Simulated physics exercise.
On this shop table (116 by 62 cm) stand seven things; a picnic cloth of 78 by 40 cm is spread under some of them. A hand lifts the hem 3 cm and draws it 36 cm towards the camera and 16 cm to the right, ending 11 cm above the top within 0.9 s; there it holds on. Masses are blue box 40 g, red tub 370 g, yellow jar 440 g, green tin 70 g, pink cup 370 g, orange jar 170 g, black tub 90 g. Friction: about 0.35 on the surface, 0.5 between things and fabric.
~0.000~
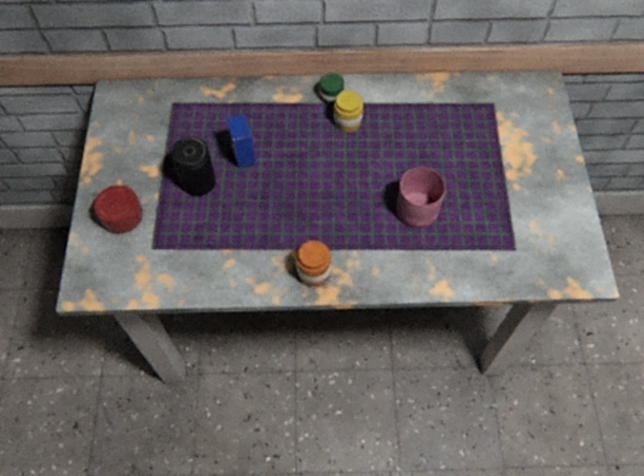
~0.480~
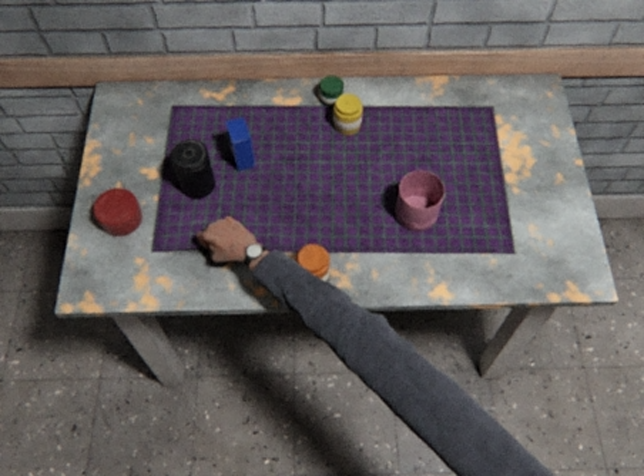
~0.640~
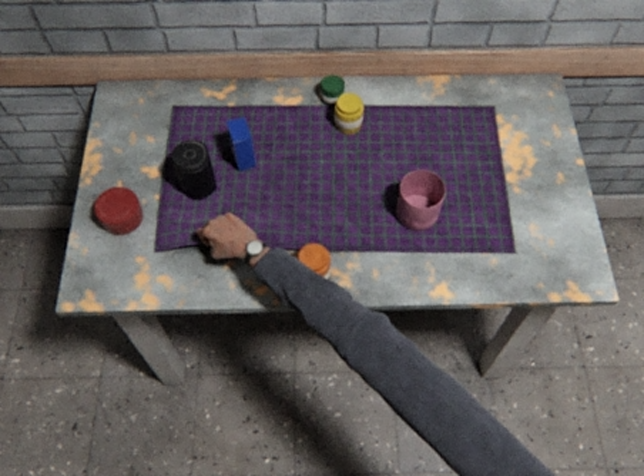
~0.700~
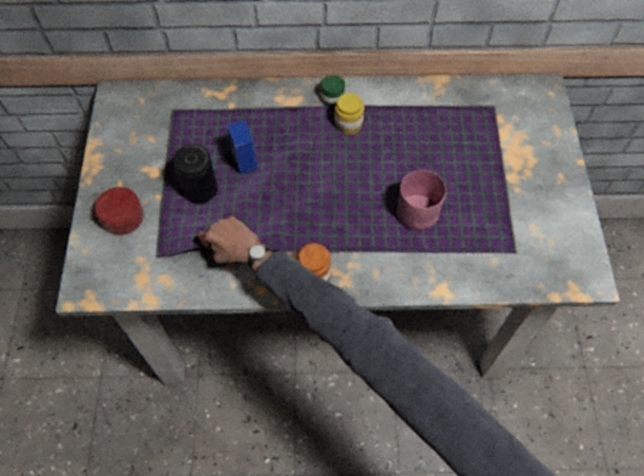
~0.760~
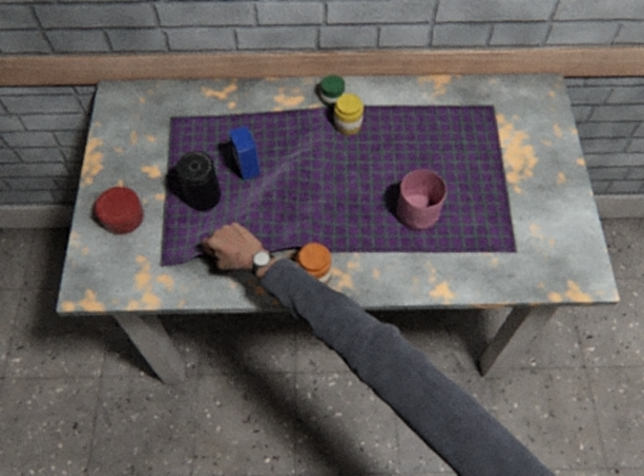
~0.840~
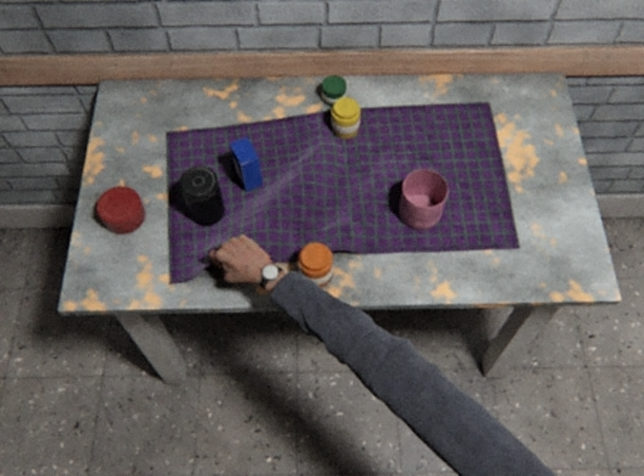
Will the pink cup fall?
Result: Pink cup keeps to the top.
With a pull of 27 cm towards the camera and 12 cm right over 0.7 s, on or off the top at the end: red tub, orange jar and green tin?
In that case: Red tub remains, orange jar drops off, green tin stays on.
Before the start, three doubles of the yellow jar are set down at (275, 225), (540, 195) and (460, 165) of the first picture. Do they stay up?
In that order: Drops off, stays up, stays on.
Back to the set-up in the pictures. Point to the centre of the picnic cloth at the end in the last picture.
Near (316, 260).
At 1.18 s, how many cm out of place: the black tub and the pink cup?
About: Black tub 30 cm, pink cup 4 cm.
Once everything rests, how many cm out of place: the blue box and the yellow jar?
About: Blue box over the edge, yellow jar 40 cm.
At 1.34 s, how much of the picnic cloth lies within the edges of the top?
About 70 per cent.
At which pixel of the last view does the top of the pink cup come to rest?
Around (401, 228).
After 1.0 s, 100 % of the picnic cloth is still over the top; black tub 19 cm off its start, blue box 15 cm off its start, yellow jar 9 cm off its start.
After 1.2 s, 85 % of the picnic cloth is still over the top; pink cup 4 cm off its start, black tub 32 cm off its start, blue box 27 cm off its start.
After 1.3 s, 70 % of the picnic cloth is still over the top; pink cup 7 cm off its start at (407, 212), black tub 43 cm off its start at (218, 363), blue box 39 cm off its start at (257, 292).
After 1.5 s, 60 % of the picnic cloth is still over the top; pink cup 11 cm off its start, red tub on its side, 57 cm off its start, black tub over the edge.
After 3.1 s, 60 % of the picnic cloth is still over the top; pink cup 11 cm off its start at (401, 228), red tub over the edge, black tub over the edge, blue box over the edge.
